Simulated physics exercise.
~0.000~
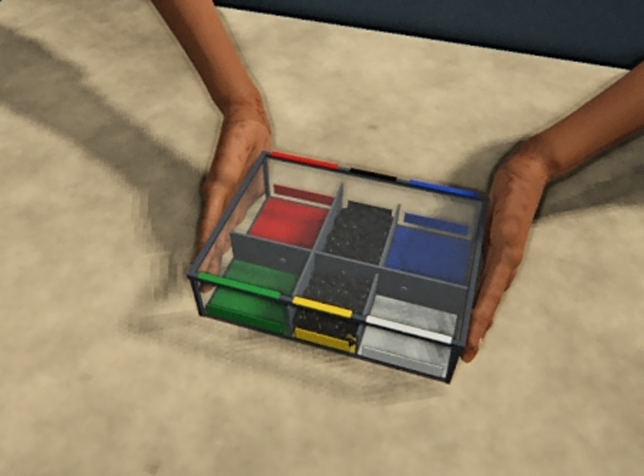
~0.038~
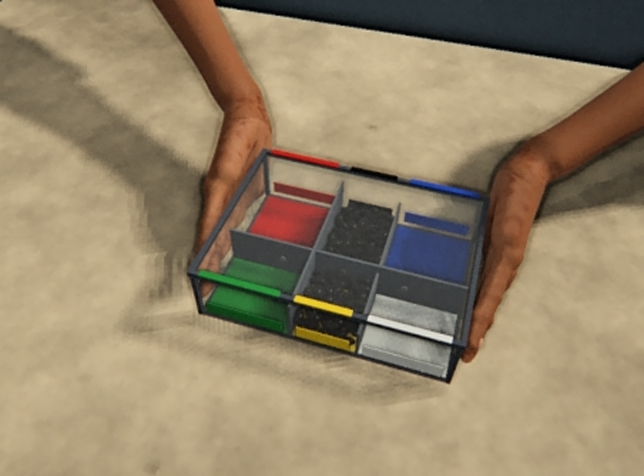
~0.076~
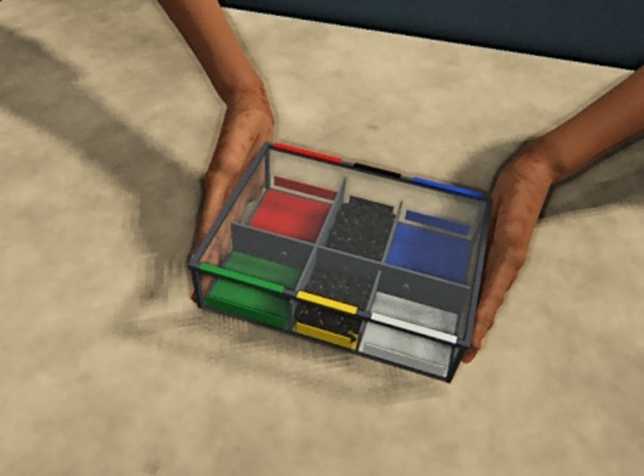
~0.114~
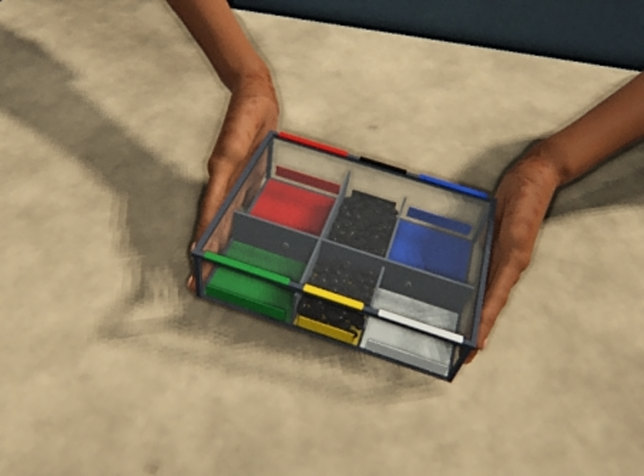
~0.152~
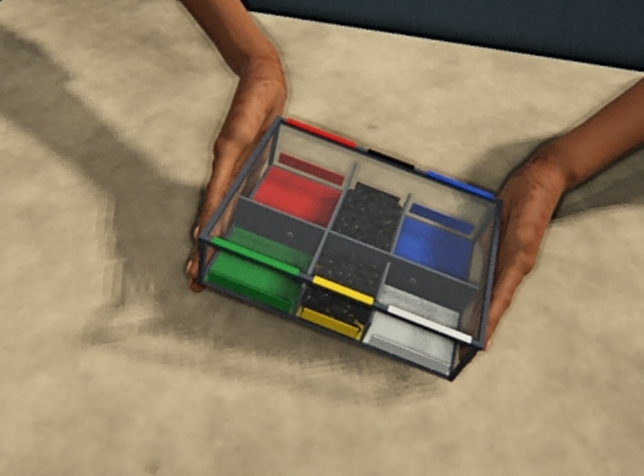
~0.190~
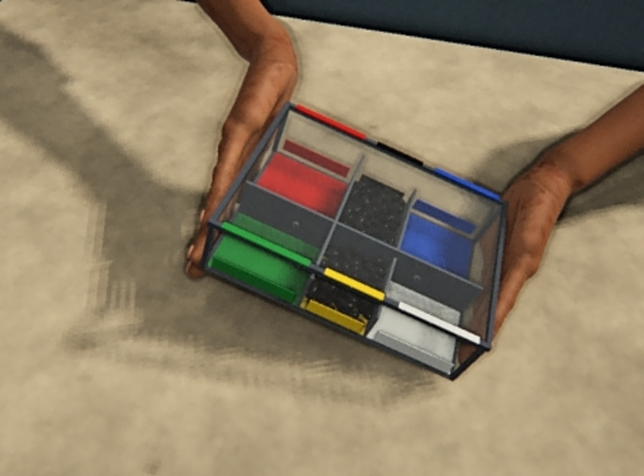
A clear, divided box with red, black, blue, green, yellow and white sections was held between two hands, and its left side was slowly lifted, leaving the box slanting down toward the right.
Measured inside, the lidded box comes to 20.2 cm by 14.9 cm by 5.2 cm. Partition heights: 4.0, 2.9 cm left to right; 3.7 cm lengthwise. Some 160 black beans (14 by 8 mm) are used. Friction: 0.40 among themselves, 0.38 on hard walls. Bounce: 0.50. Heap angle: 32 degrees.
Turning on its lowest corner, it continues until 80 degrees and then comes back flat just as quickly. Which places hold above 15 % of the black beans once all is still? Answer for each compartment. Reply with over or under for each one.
Red: Under, blue: Over, green: Under, yellow: Over, white: Over, black: Over.
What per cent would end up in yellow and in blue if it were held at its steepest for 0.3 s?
Result - yellow: 25 %; blue: 25 %.
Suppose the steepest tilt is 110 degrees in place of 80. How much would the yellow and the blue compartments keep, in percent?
Yellow 0 %, blue 60 %.
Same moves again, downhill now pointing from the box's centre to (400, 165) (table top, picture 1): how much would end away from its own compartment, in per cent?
Roughly 20 per cent.
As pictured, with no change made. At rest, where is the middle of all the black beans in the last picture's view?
Somewhere near (375, 273) in the last picture.
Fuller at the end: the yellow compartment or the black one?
The black compartment ends up with more.
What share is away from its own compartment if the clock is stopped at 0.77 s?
Some 20 per cent.
After 0.77 s, tilt 79 degrees; blue 10 %, yellow 35 %, white 10 %, black 45 %.
Then, at 1.15 s, tilt 34 degrees; blue 25 %, yellow 25 %, white 20 %, black 30 %.
Then, at 1.62 s, tilt 0 degrees; blue 25 %, yellow 25 %, white 20 %, black 30 %.
At rest (2.2 s), red 0 %, blue 25 %, green 0 %, yellow 25 %, white 20 %, black 30 %.
